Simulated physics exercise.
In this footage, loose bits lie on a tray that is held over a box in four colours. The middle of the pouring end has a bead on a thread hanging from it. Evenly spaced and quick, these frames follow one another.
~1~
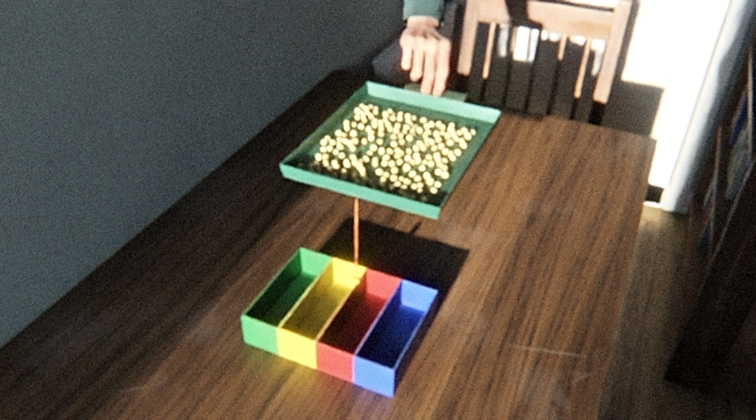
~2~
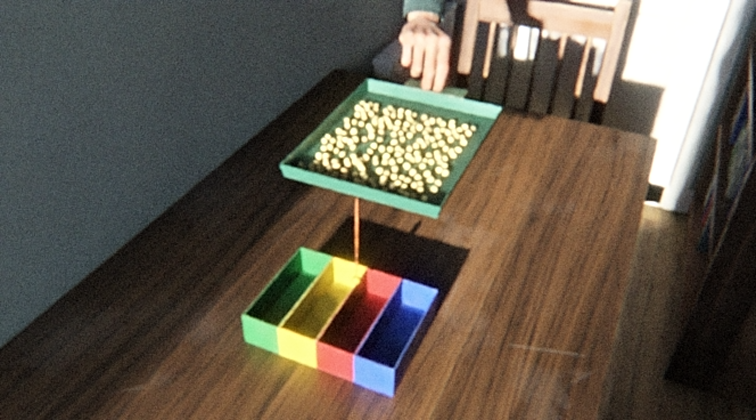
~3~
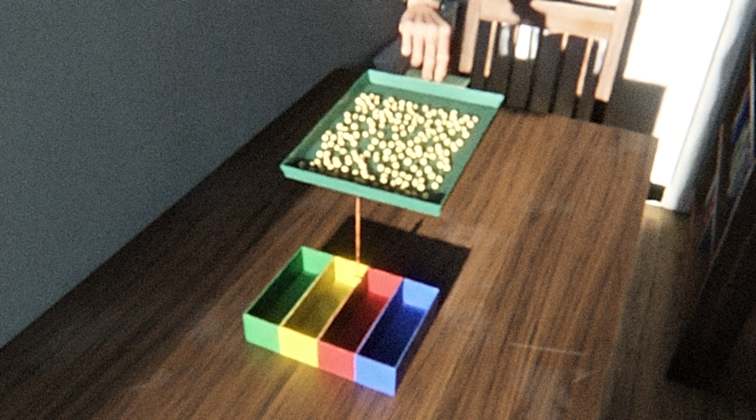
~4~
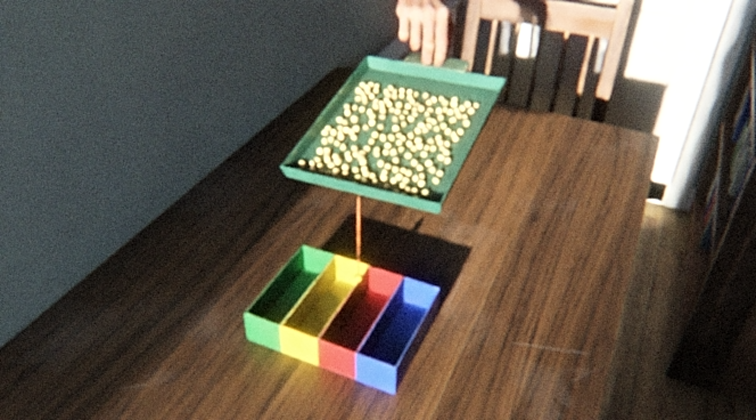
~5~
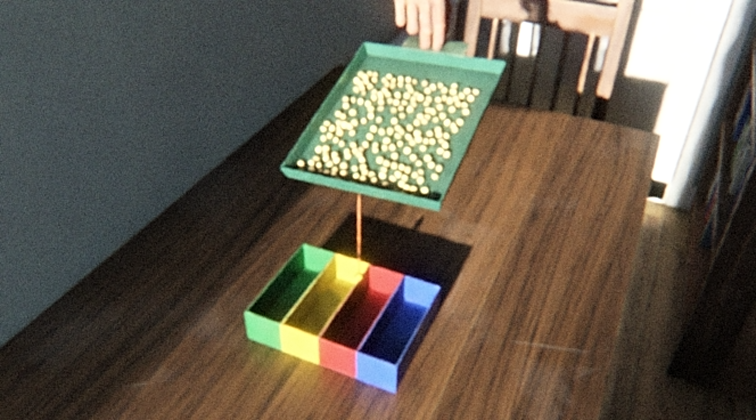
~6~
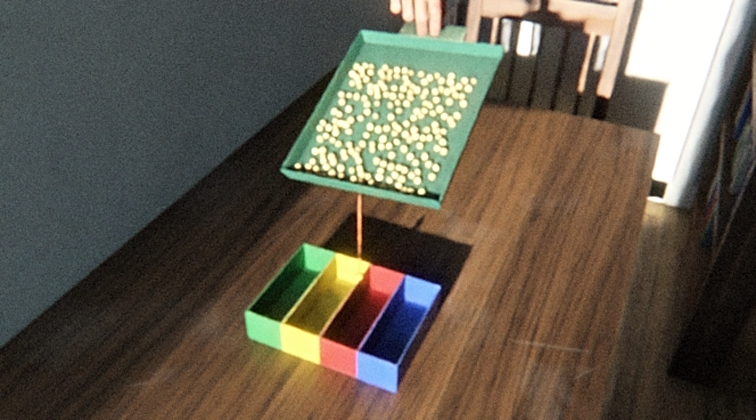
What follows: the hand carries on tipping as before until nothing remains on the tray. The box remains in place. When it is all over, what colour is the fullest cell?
It is the green one.
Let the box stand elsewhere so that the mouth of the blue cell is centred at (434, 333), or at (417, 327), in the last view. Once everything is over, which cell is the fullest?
Green, then the green cell.
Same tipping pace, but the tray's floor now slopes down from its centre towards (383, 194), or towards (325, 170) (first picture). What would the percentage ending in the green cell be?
First case around 0 per cent, second case 80 per cent.
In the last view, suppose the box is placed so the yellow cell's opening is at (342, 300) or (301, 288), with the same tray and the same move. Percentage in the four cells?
The first yields 70 per cent and the second 100 per cent.
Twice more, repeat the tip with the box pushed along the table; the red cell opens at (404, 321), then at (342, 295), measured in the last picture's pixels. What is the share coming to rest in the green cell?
Roughly 30% first, roughly 30% second.
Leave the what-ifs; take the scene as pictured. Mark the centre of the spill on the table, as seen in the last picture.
Their resting centre is at about (242, 310).
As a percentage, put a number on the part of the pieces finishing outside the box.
10 per cent.
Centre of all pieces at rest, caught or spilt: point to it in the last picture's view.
About (300, 316).
Soon after the last picture, tray tipped steeply; most on the tray; a stray few in the green cell; a small part falling or outside the box.
A little later, tray tipped past a quarter turn; about a quarter on the tray; about a quarter in the green cell; a small part in the yellow cell; a small part in the red cell; about half falling or outside the box.
Later still, tray tipped past a quarter turn; about half in the green cell; about a quarter in the yellow cell; a small part in the red cell; a small part falling or outside the box.
At rest, tray tipped past a quarter turn; about half in the green cell; about a quarter in the yellow cell; a small part in the red cell; none in the blue cell; a small part outside the box.
